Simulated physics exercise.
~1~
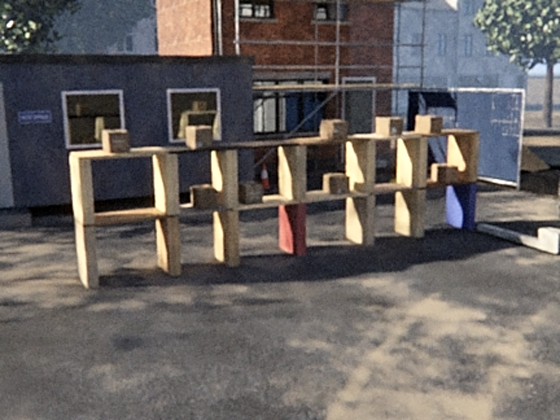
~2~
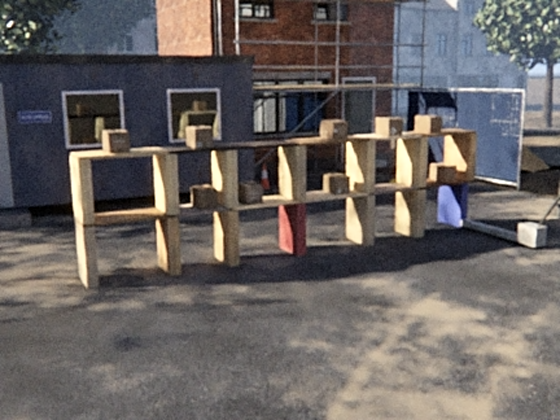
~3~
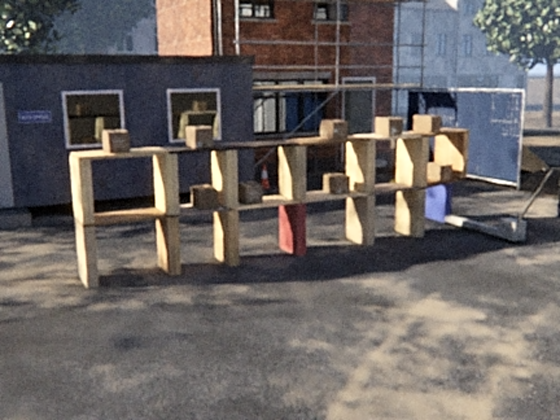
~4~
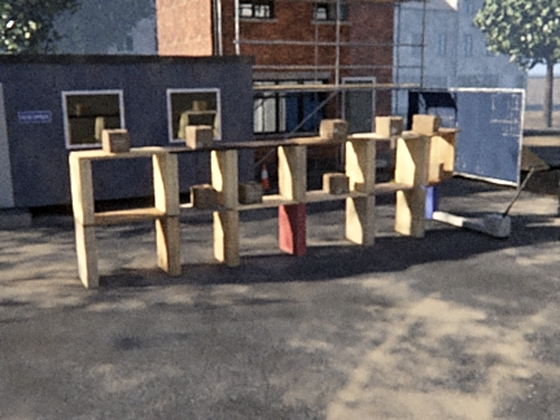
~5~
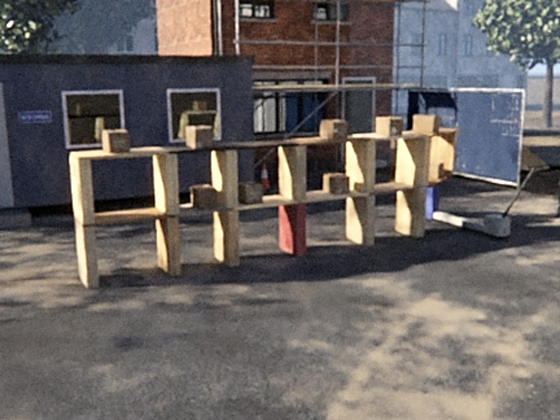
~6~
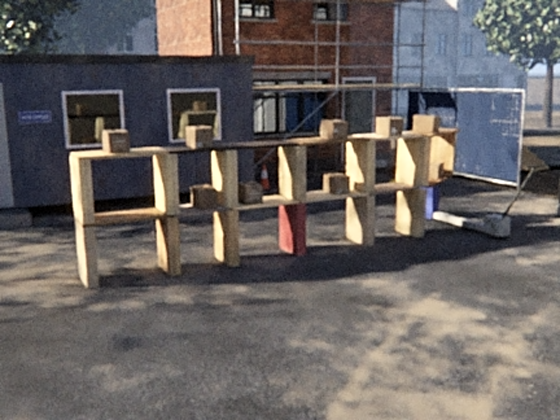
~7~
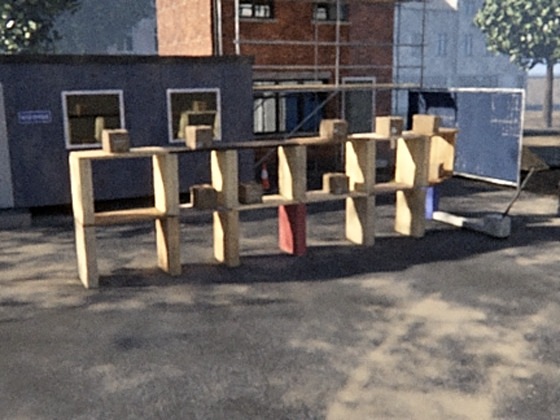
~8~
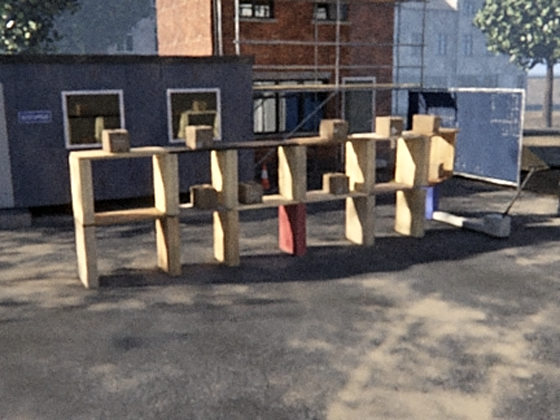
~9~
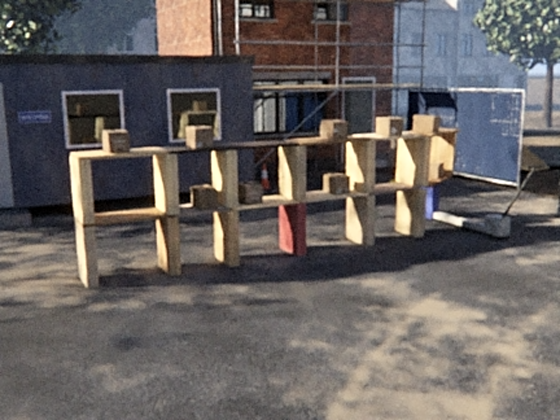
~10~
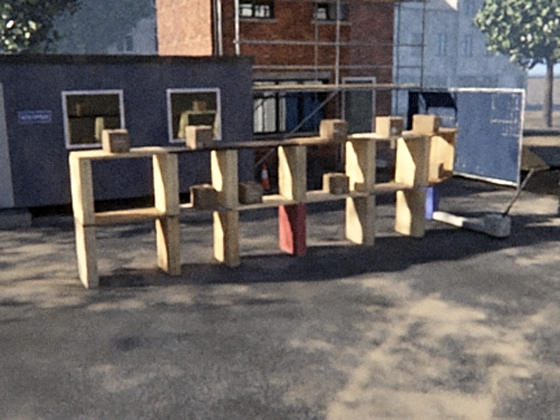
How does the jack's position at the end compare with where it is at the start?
At the end the jack sits farther left and a little higher in the view than at the start, close in at the right-hand end of the timber structure.
